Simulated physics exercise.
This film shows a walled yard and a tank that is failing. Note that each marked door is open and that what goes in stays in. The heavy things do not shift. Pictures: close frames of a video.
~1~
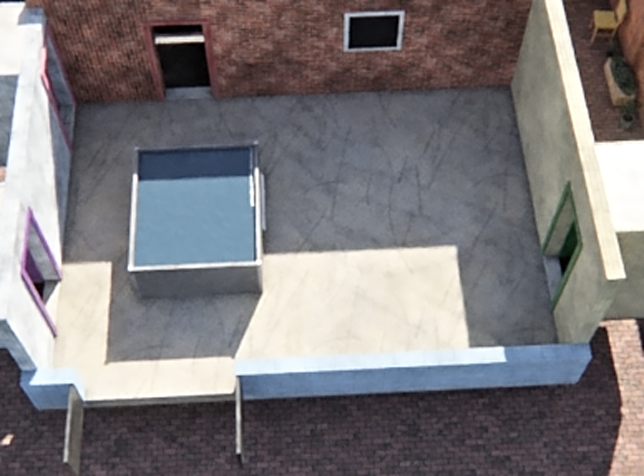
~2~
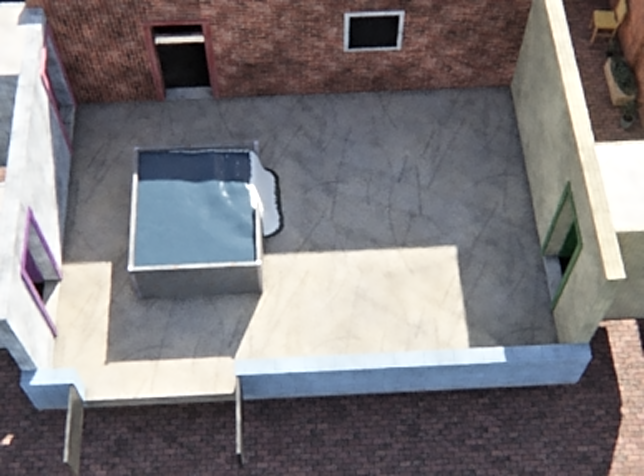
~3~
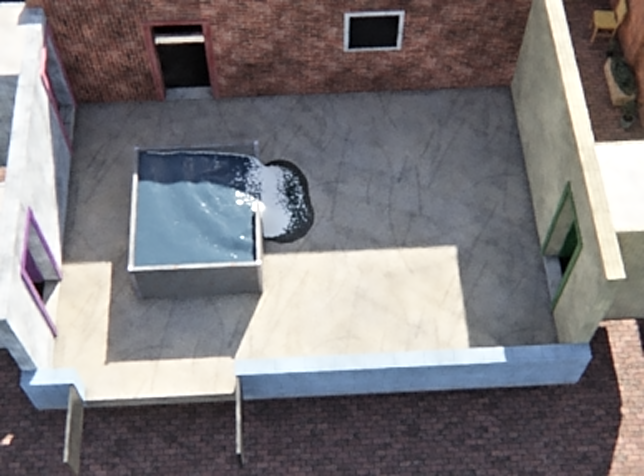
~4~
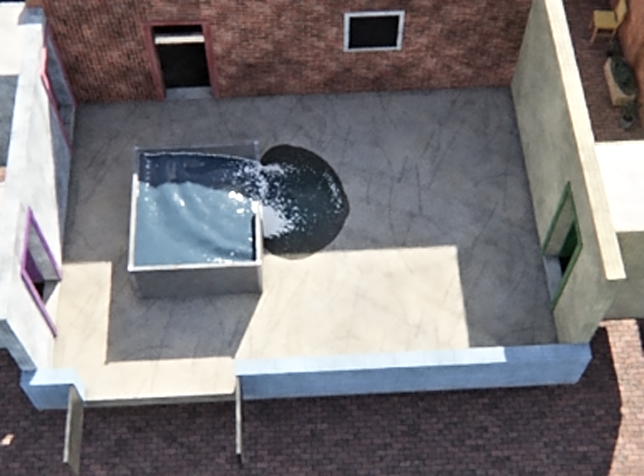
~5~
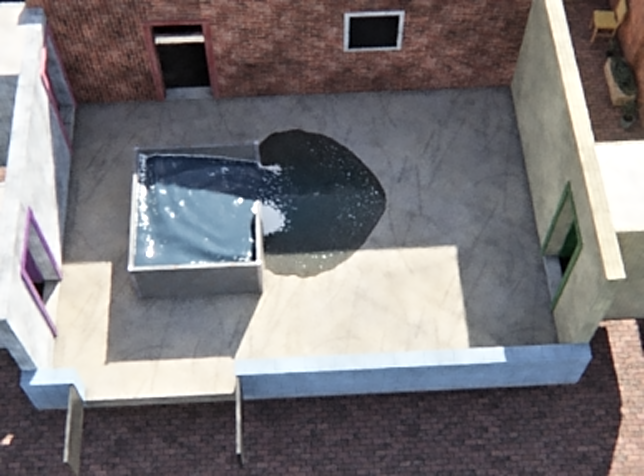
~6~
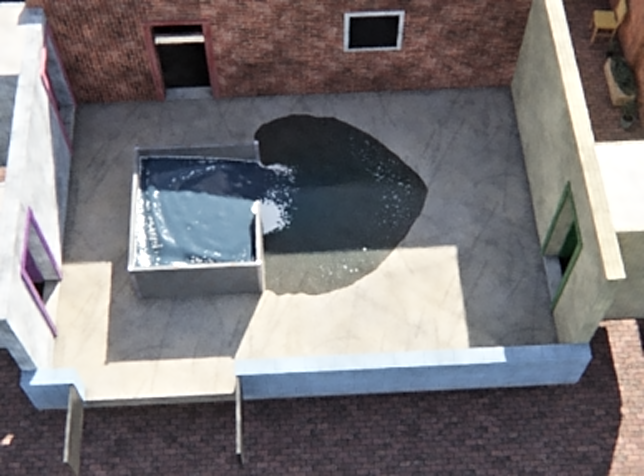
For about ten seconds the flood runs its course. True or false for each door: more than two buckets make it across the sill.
Pink door: False; green door: True; purple door: True; red door: False.
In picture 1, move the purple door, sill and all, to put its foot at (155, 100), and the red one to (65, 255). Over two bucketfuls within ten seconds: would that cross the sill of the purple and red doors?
My reading: Purple stays within the limit, red stays within the limit.
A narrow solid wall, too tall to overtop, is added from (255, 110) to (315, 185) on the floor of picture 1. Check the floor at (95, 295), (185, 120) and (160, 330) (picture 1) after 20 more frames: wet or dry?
Results in sequence: Bone-dry / swamped / bone-dry.
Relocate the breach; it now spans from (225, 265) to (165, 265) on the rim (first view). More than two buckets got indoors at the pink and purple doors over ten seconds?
Pink: Below the mark; purple: Below the mark.
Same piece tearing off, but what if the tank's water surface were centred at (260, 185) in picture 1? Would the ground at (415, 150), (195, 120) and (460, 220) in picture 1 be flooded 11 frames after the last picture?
As listed: Reached, untouched, reached.
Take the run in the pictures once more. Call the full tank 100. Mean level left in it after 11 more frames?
Close to 52 %.
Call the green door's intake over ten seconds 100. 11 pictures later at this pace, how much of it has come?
Around 5 in a hundred.
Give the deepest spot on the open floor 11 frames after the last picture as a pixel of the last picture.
My finger goes to (494, 94).
A moment on, water covers 45 % of the floor; the pink door not reached, the green door not reached, the purple door not reached, the red door not reached.
Next, water covers 50 % of the floor; the pink door not reached, the green door under two buckets in, the purple door not reached, the red door not reached.
Then, water covers 55 % of the floor; the pink door not reached, the green door over two buckets in, the purple door not reached, the red door not reached.
Later, water covers 65 % of the floor; the pink door not reached, the green door far over two buckets in, the purple door not reached, the red door wet at the sill, nothing in.
In the end, water covers 95 % of the floor; the pink door wet at the sill, nothing in, the green door far over two buckets in, the purple door over two buckets in, the red door wet at the sill, nothing in.
